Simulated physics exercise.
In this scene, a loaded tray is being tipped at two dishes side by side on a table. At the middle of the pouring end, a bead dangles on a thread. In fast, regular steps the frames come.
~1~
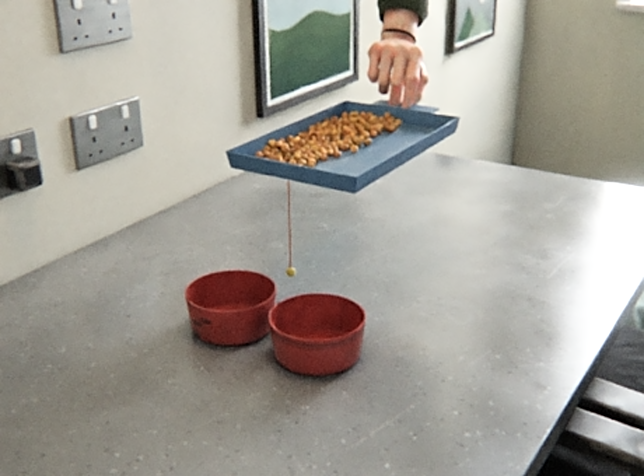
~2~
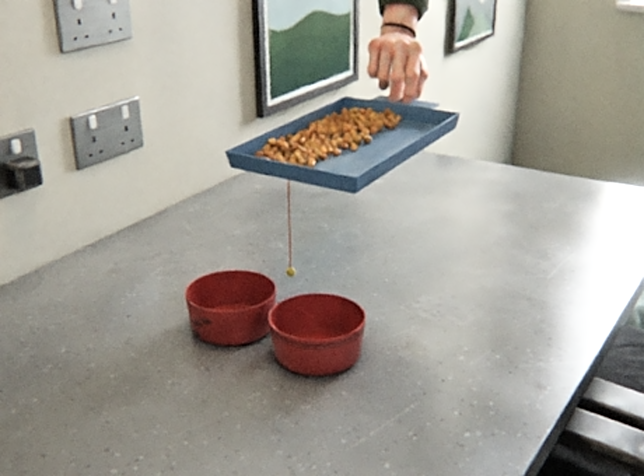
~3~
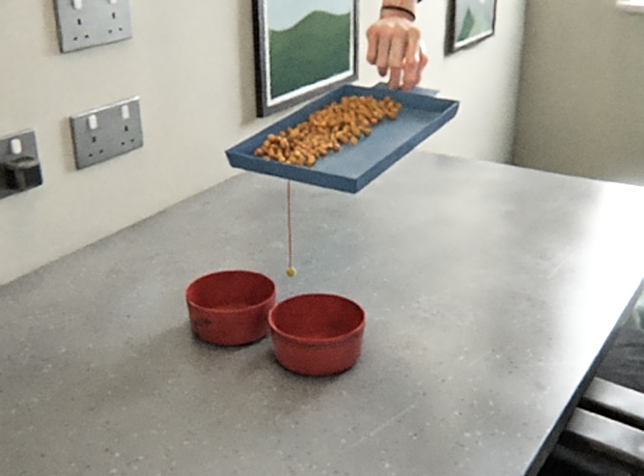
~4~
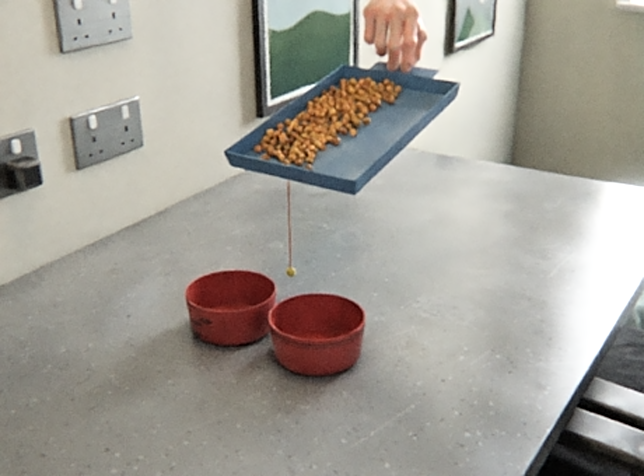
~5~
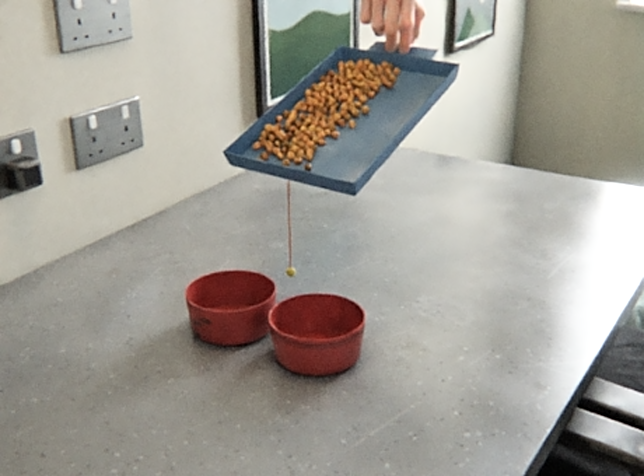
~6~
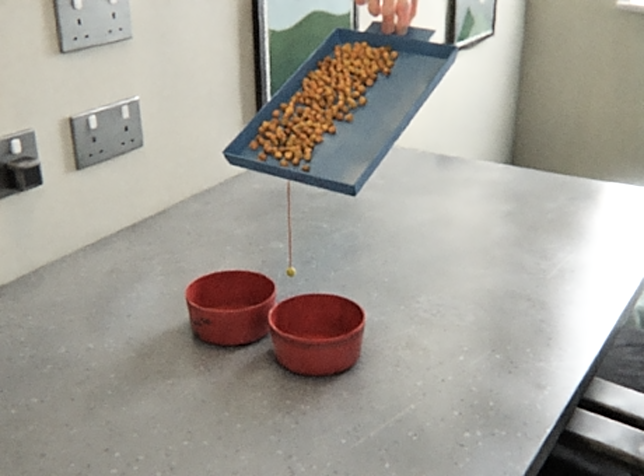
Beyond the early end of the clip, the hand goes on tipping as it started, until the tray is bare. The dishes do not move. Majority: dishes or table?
Dishes.
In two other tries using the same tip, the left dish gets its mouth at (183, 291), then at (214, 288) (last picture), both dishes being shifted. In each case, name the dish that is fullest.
Placement one: The right-positioned dish. Placement two: The right-positioned dish.
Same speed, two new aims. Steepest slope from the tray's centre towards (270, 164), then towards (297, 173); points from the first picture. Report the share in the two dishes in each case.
The first try gives close to 70 per cent, the second close to 80 per cent.
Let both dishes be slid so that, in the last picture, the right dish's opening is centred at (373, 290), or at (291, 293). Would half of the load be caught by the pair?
Try 1: Not up to half; try 2: Not up to half.
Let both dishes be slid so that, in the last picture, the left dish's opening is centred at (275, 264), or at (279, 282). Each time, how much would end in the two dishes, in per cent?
The first try yields 0% and the second yields 20%.
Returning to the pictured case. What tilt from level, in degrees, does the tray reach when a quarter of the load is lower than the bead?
A tilt of roughly 100°.
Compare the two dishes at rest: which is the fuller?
The right-positioned one, it's fuller.
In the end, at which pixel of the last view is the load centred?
Around (295, 347), give or take.
Just after the last frame, tray tipped steeply; almost all on the tray; just a few in the air.
A moment on, tray tipped past a quarter turn; roughly two thirds on the tray; about a tenth in the right dish; about a tenth in the left dish; about a tenth outside both; about a tenth in the air.
Further on, tray tipped past a quarter turn; roughly half in the right dish; roughly a quarter in the left dish; roughly a quarter outside both.
When it is over, tray tipped past a quarter turn; roughly half in the right dish; roughly a quarter in the left dish; roughly a quarter outside both.
